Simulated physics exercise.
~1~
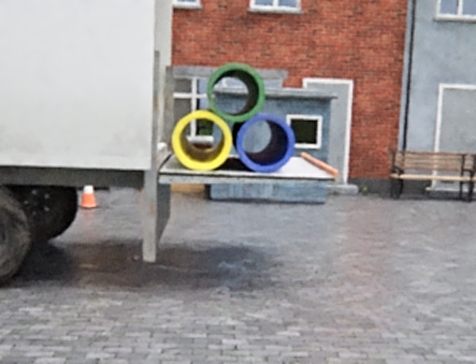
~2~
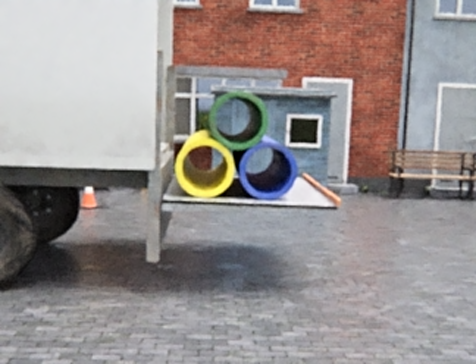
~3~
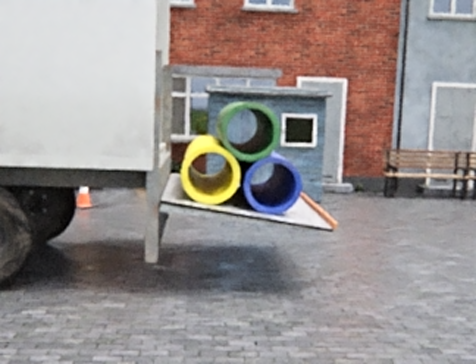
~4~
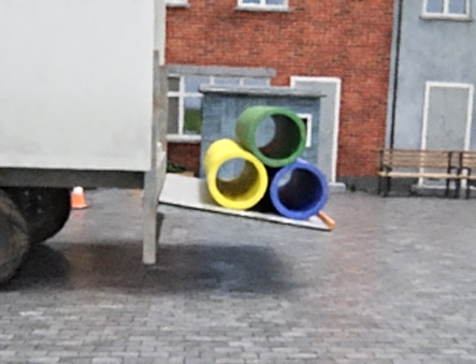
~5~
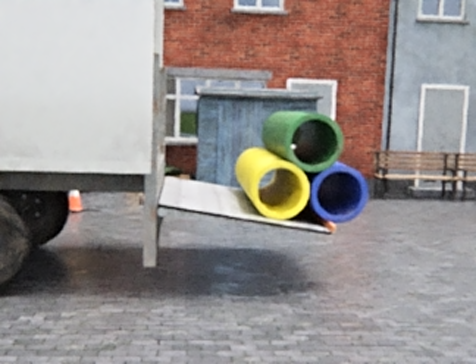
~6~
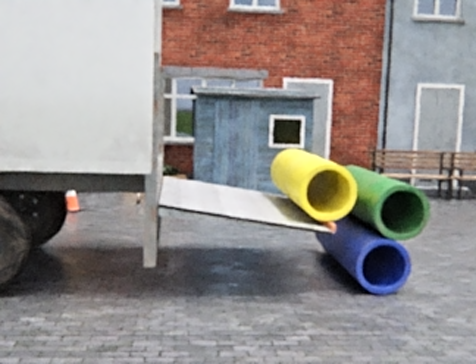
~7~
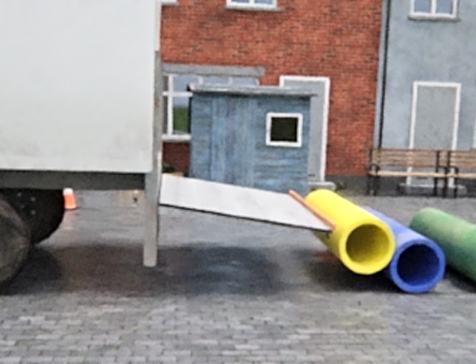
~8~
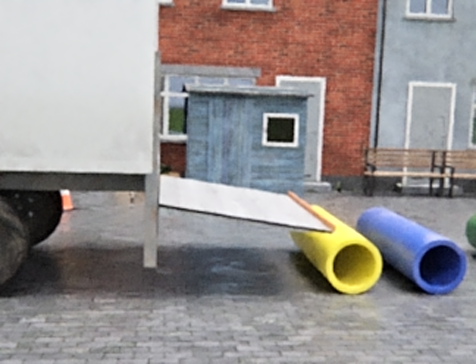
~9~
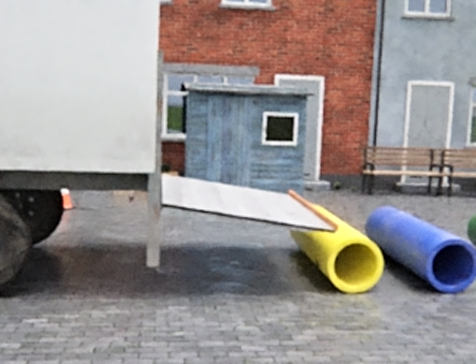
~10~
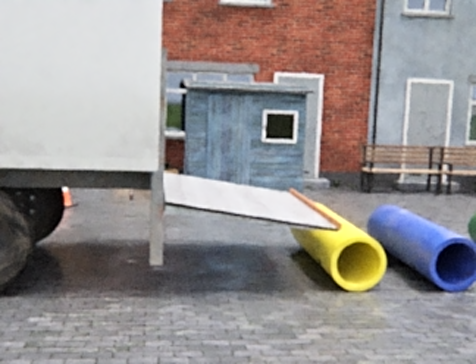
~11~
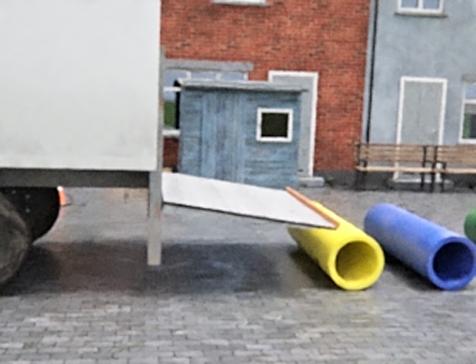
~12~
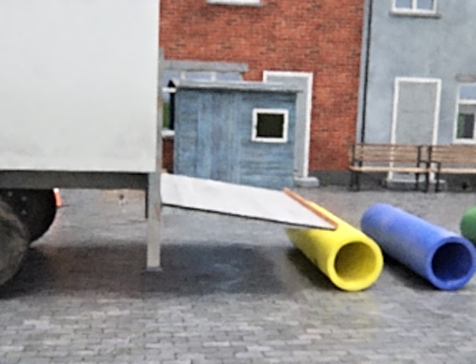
Three thick-walled pipes, a green one resting on a yellow and a blue, sit stacked on a lift platform behind a pale van body in a paved yard. The platform sinks and tilts down to the right, and the stack begins rolling toward its outer edge. Blue goes over the low edge stop first, with green toppling to the right past it and yellow following. Green rolls farthest across the paving, while yellow drops beside the lip. At the end, all three lie still on the ground, yellow nearest the empty, sloping platform, blue beyond it and green at the far right.
